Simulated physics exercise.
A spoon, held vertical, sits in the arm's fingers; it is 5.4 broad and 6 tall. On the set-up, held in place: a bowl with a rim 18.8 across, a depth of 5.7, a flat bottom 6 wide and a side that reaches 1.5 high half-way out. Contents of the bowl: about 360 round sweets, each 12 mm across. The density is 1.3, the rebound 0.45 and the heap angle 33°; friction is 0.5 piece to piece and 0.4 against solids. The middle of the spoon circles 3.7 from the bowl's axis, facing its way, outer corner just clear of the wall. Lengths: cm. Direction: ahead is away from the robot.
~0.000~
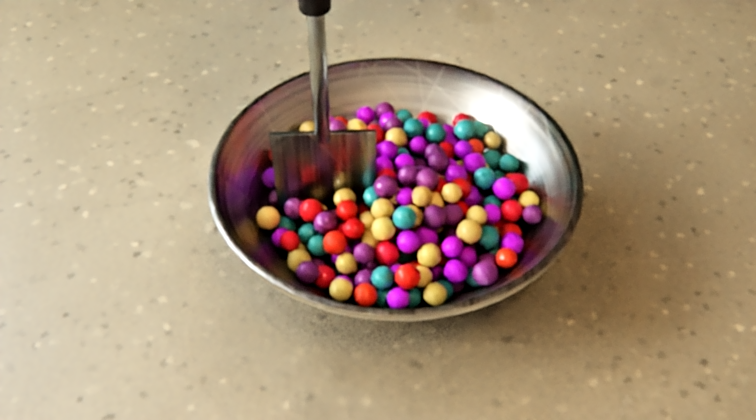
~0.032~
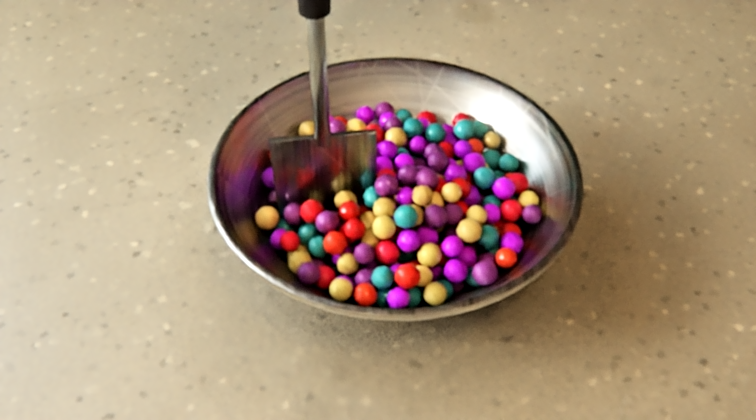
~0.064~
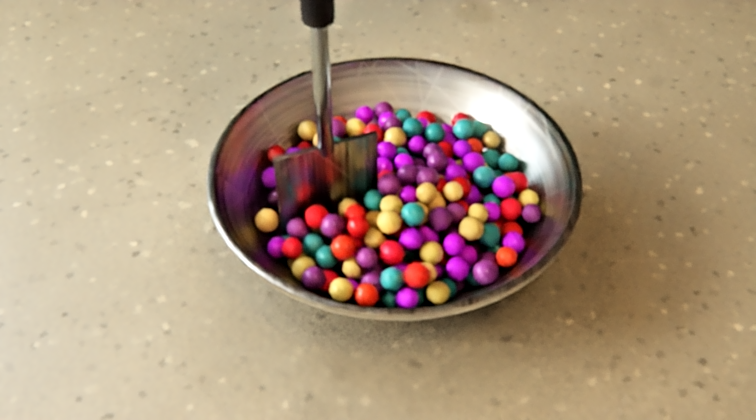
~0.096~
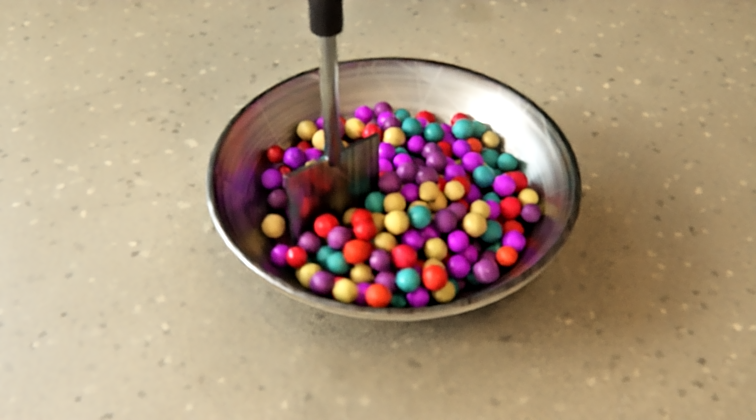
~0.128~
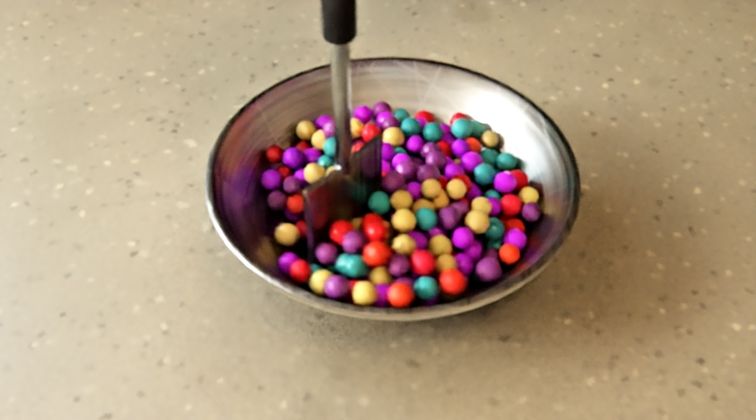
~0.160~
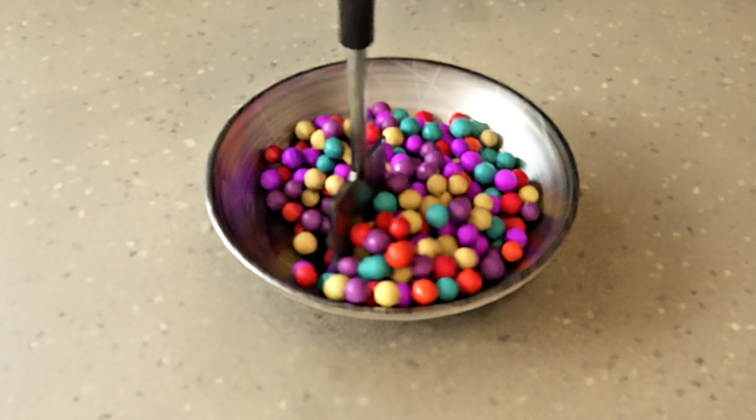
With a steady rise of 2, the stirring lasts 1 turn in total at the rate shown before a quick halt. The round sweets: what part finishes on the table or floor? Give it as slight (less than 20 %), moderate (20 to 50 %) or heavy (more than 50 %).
It is slight.
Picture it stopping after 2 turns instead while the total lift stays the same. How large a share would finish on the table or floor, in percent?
It would be around 20 percent.
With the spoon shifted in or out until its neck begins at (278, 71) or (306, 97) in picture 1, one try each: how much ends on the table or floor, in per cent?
Near 0 and 15 in a hundred, one try each.
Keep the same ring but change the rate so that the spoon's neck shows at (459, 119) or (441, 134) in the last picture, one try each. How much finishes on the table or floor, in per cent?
So, roughly 35 percent the first time and 30 percent the second.
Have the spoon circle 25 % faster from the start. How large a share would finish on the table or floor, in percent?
My guess is about 20 per cent.
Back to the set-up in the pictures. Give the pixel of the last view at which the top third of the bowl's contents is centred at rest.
The centre is near pixel (344, 201).
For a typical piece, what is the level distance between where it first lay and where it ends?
Level distance: About 5 cm.
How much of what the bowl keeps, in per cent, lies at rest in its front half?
About 55 per cent.
By 0.43 s, 177° round, highest piece 9 above the table; 352 in the bowl, 4 on the table or floor, 5 in flight or on the tool.
By 0.70 s, 293° round, highest piece 8 above the table; 331 in the bowl, 27 on the table or floor, 3 in flight or on the tool.
By 1.03 s, 0° round, highest piece 7 above the table; 329 in the bowl, 32 on the table or floor.
By 1.73 s, 0° round, highest piece 7 above the table; 329 in the bowl, 32 on the table or floor.
Final count, 329 in the bowl, 32 on the table or floor. That is 9 % on the table or floor.
